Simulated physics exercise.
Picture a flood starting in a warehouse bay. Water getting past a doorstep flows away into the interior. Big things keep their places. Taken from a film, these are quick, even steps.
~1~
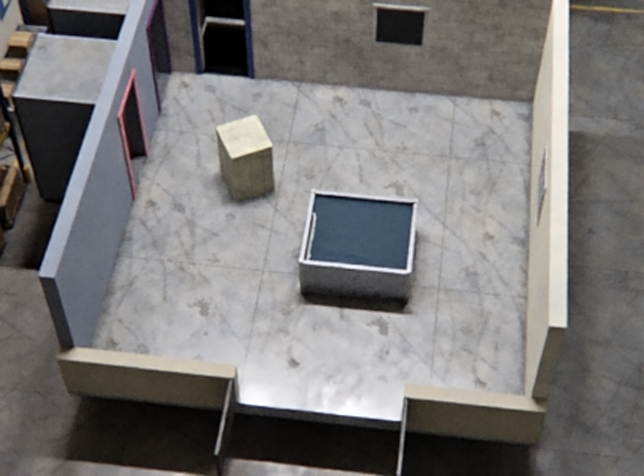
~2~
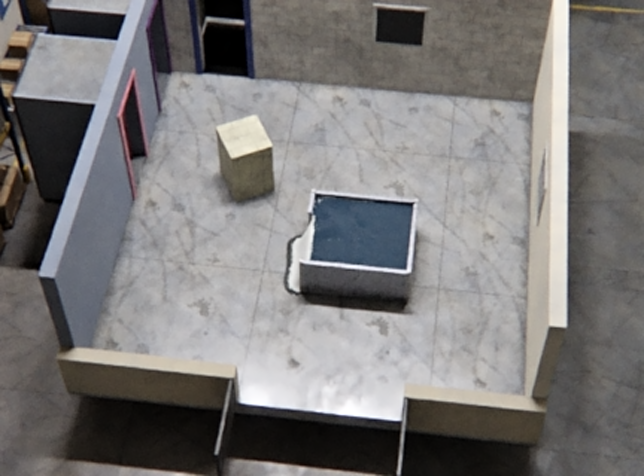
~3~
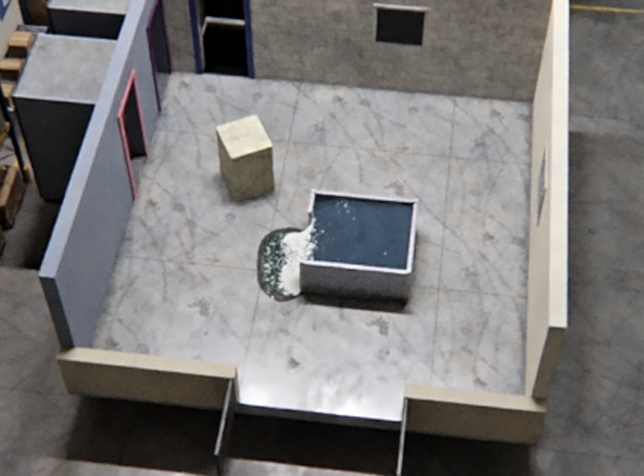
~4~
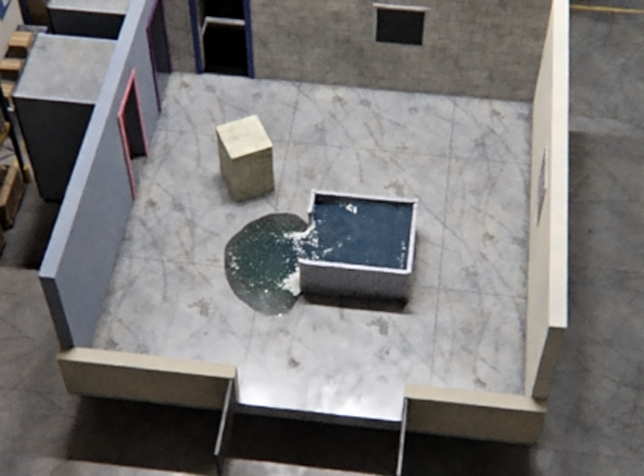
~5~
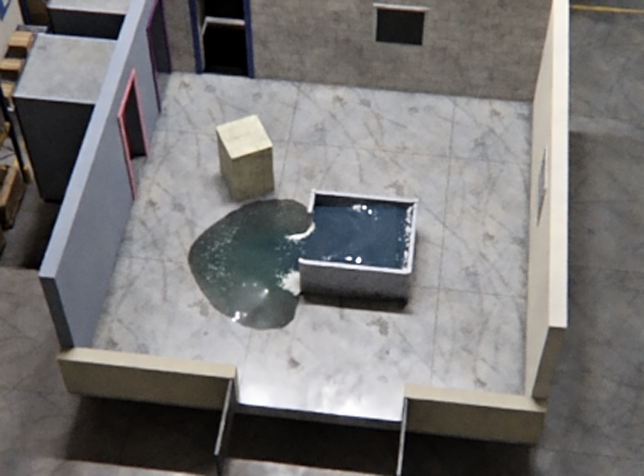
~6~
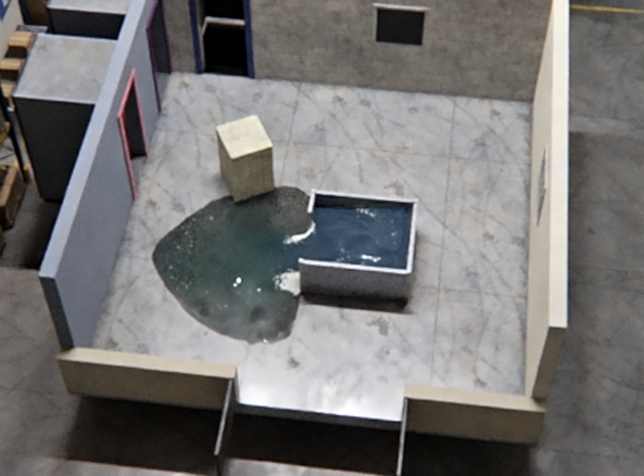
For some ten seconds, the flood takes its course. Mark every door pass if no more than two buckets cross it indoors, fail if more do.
Marks: Pink door fail, purple door fail, blue door fail.
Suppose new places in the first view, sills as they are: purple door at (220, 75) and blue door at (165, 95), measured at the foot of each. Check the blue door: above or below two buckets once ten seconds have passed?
Blue door: It tops the limit.
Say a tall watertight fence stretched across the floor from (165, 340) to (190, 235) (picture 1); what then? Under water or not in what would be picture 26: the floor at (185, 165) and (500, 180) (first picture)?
First point soaked, second point spared.
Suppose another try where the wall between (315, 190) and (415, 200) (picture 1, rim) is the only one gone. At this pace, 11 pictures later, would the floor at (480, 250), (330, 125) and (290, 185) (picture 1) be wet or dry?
Going through them one by one, I'd say high and dry, then waterlogged, then waterlogged.
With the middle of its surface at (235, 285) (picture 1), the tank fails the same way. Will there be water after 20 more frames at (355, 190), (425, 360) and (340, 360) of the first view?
Result: Spared; inundated; inundated.
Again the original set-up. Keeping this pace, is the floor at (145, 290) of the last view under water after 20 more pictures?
Lab note - point status: Swamped.
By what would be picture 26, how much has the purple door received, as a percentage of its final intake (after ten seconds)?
Around 0 percent.
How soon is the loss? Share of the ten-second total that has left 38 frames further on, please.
By my reckoning, 55 %.
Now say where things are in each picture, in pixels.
Still water in the water tank at (360, 234), in the first picture.
Water pours out at (308, 255) and has run to (300, 239), in the second picture.
Water pours out at (308, 257) and has run to (272, 236), in the third picture.
The front is at (233, 243), out from the gap at (308, 258), in the fourth picture.
Water pours out at (308, 258) and has run to (198, 245), in the fifth picture.
The front is at (159, 261), out from the gap at (308, 258), in the sixth picture.
A moment on, water covers 25 % of the floor; the pink door wet at the sill, nothing in, the purple door not reached, the blue door not reached.
Next, water covers 30 % of the floor; the pink door over two buckets in, the purple door not reached, the blue door not reached.
Then, water covers 35 % of the floor; the pink door far over two buckets in, the purple door wet at the sill, nothing in, the blue door under two buckets in.
Later, water covers 55 % of the floor; the pink door far over two buckets in, the purple door under two buckets in, the blue door over two buckets in.
In the end, water covers 85 % of the floor; the pink door far over two buckets in, the purple door over two buckets in, the blue door far over two buckets in.
